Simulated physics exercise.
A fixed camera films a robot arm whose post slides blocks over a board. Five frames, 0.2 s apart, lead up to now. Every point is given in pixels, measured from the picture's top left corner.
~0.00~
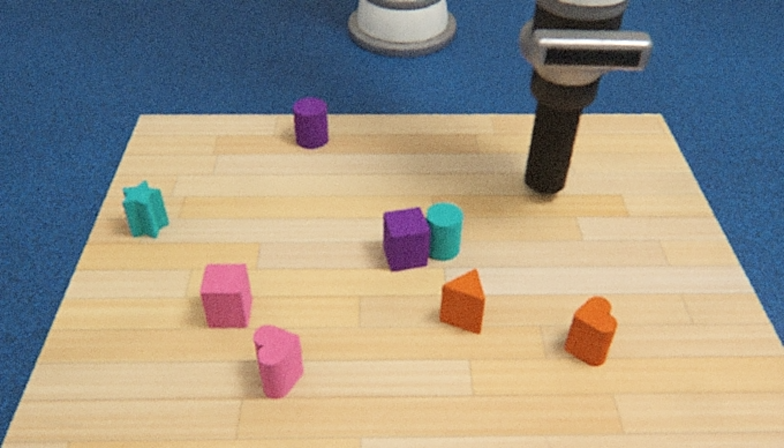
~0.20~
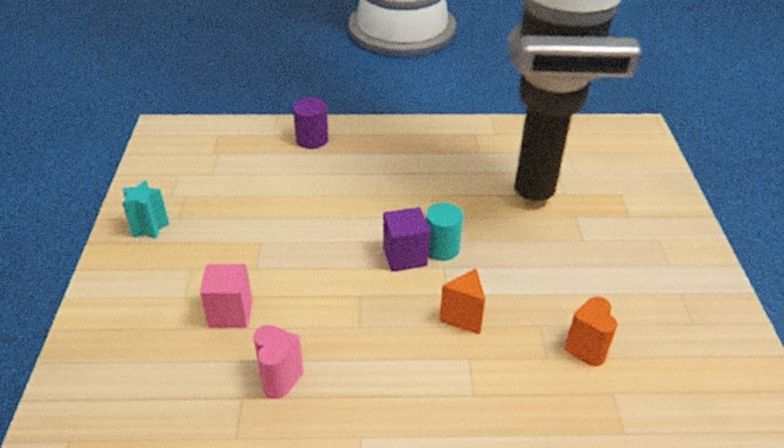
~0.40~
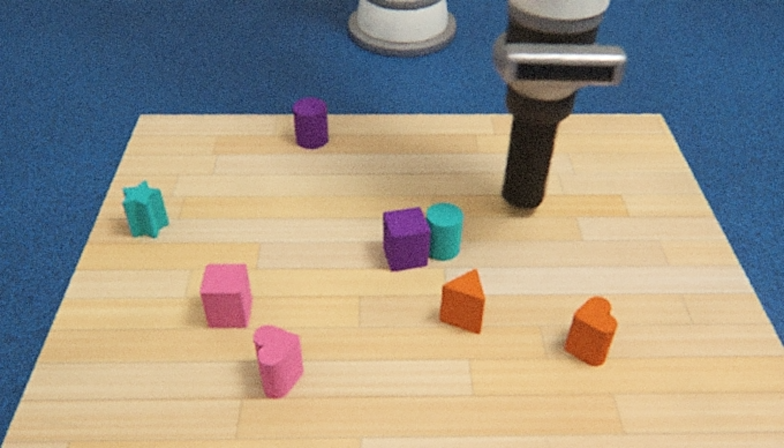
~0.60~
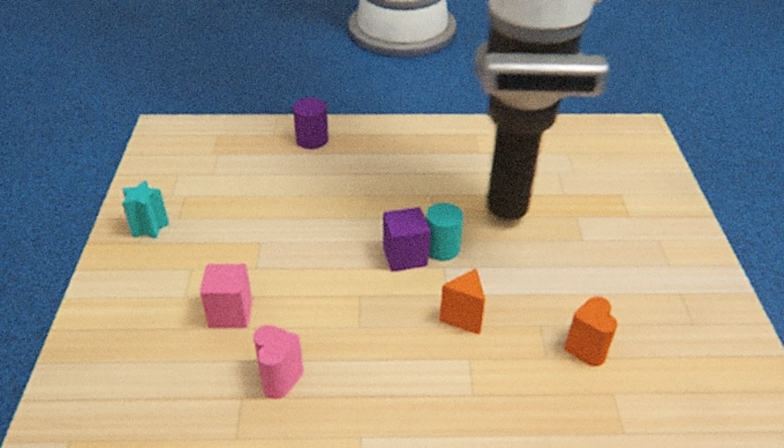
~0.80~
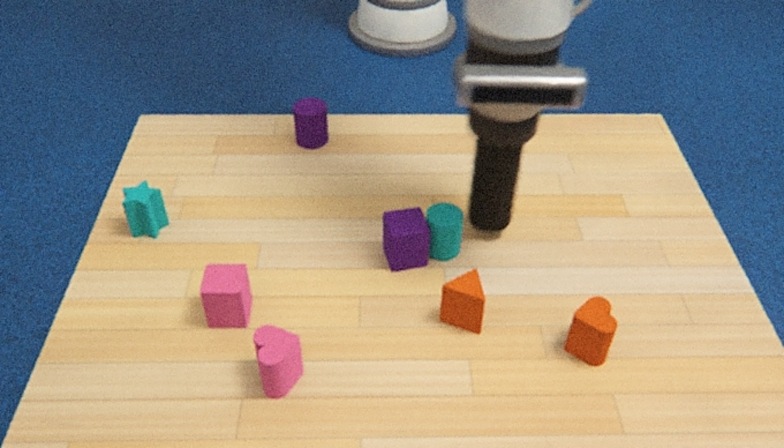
The black post of a robot arm slides left and slightly nearer above still blocks.
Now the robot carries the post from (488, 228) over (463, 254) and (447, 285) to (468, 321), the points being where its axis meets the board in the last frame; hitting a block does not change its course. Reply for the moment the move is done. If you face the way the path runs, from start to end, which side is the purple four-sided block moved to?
Its shift is rightward.
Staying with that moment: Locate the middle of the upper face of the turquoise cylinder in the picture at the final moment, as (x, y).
When the path ends, it will be at (406, 238).
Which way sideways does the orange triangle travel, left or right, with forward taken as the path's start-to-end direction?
Moves left.
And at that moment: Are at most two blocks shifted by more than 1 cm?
Going by the path, no.
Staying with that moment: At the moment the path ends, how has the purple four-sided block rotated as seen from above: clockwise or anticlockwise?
Spins clockwise.
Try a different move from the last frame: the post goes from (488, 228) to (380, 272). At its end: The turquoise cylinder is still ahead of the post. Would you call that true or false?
True - the claim holds.
What follows on the original path. One third of the way, post (464, 244); purple four-sided block (386, 224); turquoise cylinder (425, 224).
Two thirds of the way, post (448, 275); purple four-sided block (370, 224), turned 25° clockwise; turquoise cylinder (406, 238).
At the end, post (469, 310); purple four-sided block (370, 224), turned 25° clockwise; turquoise cylinder (406, 238); orange triangle (486, 315), turned 20° clockwise; orange heart block not moved.
